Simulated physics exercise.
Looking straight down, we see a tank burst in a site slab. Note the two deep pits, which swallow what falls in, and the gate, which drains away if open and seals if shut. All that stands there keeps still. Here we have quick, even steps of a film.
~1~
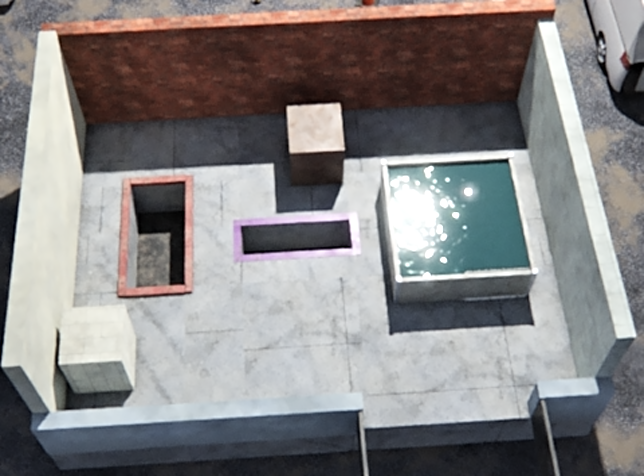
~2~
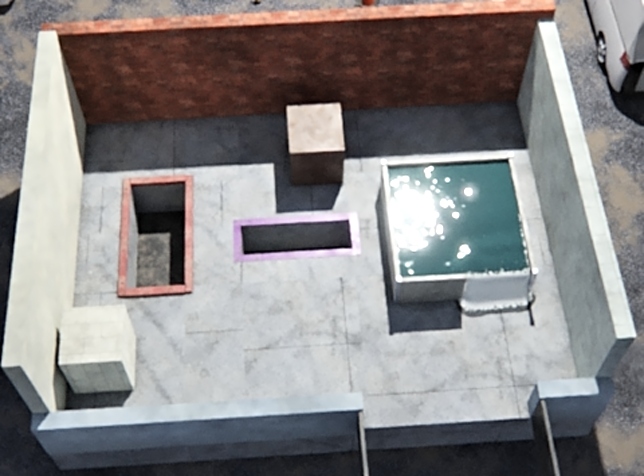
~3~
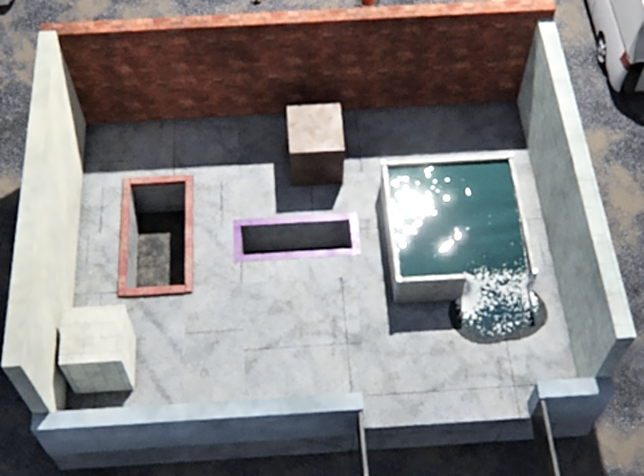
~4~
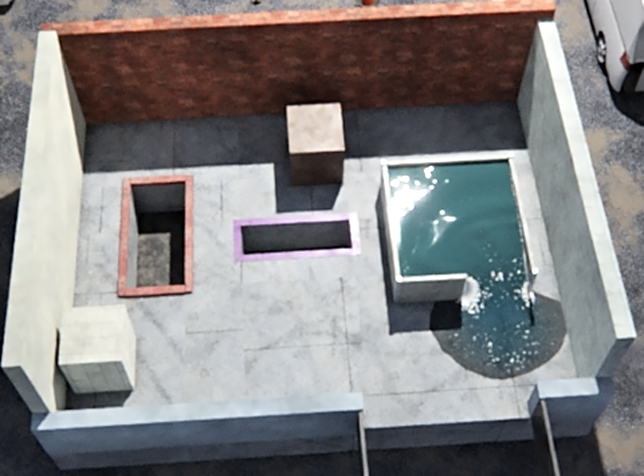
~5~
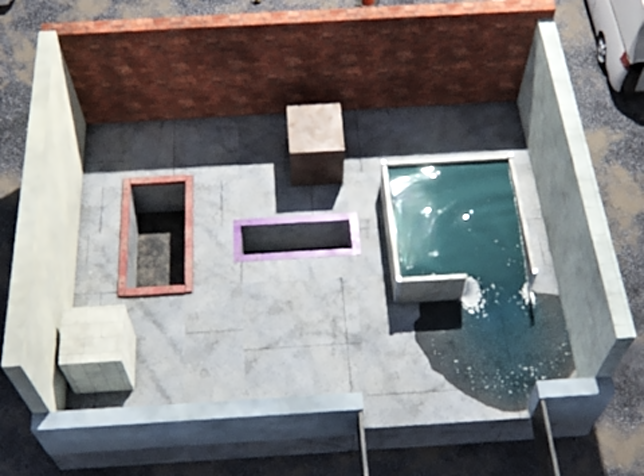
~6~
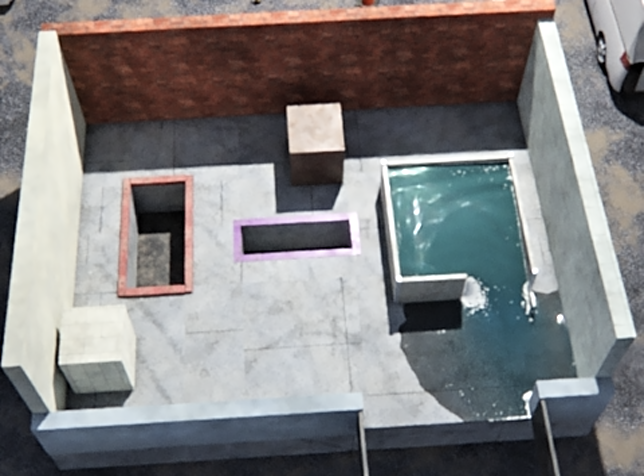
Water pours from a gap in the square tank and spreads across the grey slab.
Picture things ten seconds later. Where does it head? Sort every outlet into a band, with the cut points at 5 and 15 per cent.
Final shares: The gate over 15 %; the purple pit under 5 %; the red pit under 5 %.
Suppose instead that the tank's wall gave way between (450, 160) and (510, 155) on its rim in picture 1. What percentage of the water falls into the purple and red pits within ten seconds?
Purple takes 10 in a hundred, red takes 4 in a hundred.
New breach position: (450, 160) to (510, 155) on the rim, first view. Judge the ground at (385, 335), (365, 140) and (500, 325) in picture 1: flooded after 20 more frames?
Spot by spot: Unaffected, then soaked through, then unaffected.
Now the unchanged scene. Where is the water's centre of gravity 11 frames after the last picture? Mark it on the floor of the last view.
My pick is pixel (475, 273).
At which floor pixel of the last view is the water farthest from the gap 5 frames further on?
My guess would be about (382, 410).
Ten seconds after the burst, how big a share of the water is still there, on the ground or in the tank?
Roughly 42 %.
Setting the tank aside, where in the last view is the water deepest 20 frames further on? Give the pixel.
Near (536, 354).
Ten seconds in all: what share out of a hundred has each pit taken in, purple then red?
The first holds 0 per cent and the second 0 per cent.
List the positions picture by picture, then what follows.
The first picture shows still water in the tank at (456, 218).
In the second picture, water pours out at (495, 288) and has run to (529, 300).
In the third picture, the front is at (471, 336), out from the gap at (494, 289).
In the fourth picture, the front is at (490, 372), out from the gap at (494, 289).
In the fifth picture, the front is at a hidden place, out from the gap at (494, 289).
In the sixth picture, the front is at a hidden place, out from the gap at (495, 288).
A moment on, water covers 15 % of the floor; the gate 5 %, the purple pit 0 %, the red pit 0 %.
Next, water covers 15 % of the floor; the gate 13 %, the purple pit 0 %, the red pit 0 %.
Then, water covers 20 % of the floor; the gate 26 %, the purple pit 0 %, the red pit 0 %.
Later, water covers 35 % of the floor; the gate 44 %, the purple pit 0 %, the red pit 0 %.
In the end, water covers 55 % of the floor; the gate 57 %, the purple pit 0 %, the red pit 0 %.
